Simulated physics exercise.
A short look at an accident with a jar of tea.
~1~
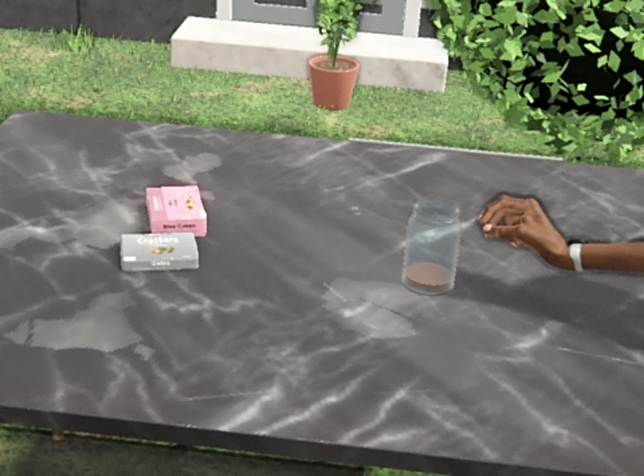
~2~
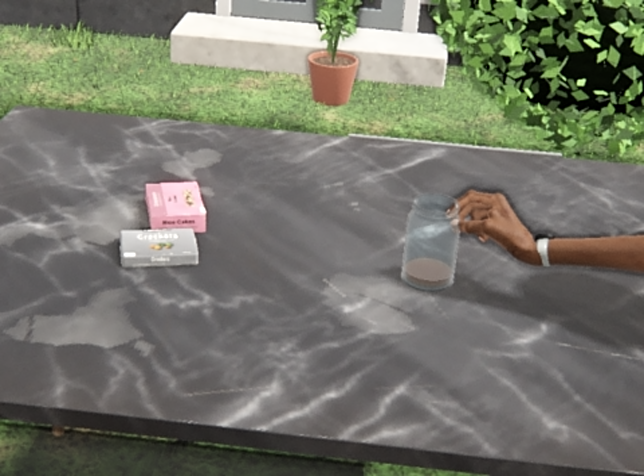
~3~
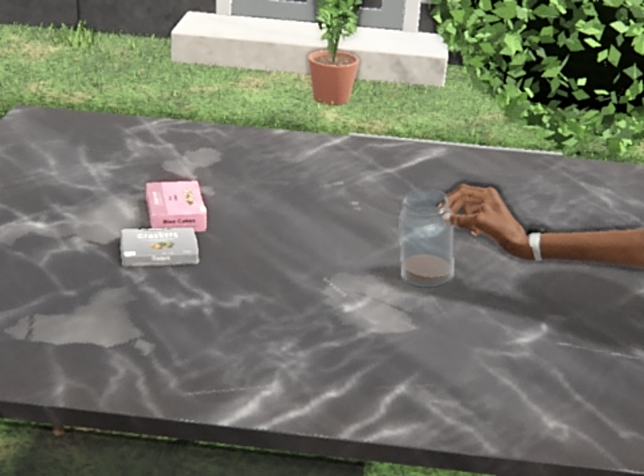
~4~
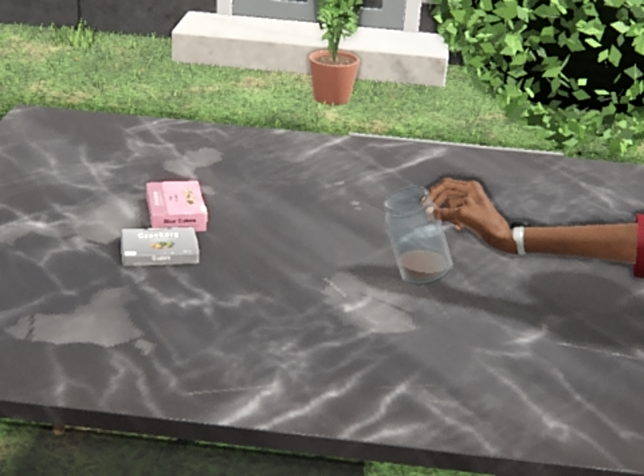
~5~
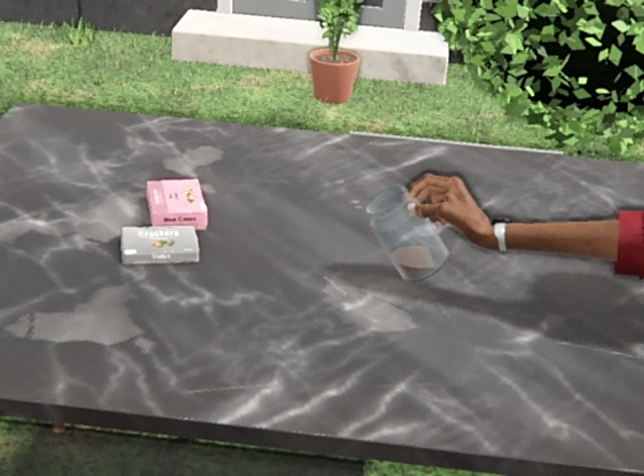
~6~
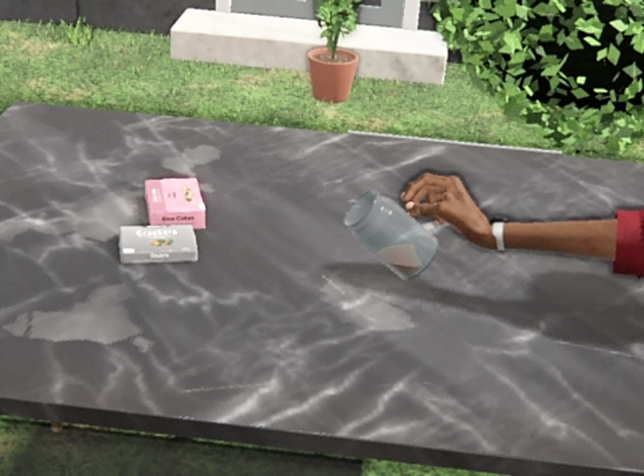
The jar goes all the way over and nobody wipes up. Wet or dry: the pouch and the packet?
The pouch gets wet and the packet stays dry.
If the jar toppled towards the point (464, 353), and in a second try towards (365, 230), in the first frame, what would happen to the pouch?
At the first place it remains untouched, at the second it escapes.
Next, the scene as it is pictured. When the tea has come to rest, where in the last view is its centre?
Around (222, 272).
Shortly, the puddle covers about as much as a saucer; the pouch is soaking at its edge; the packet is still dry.
At the finish, the puddle covers about as much as a saucer; the pouch is soaking at its edge; the packet is still dry.
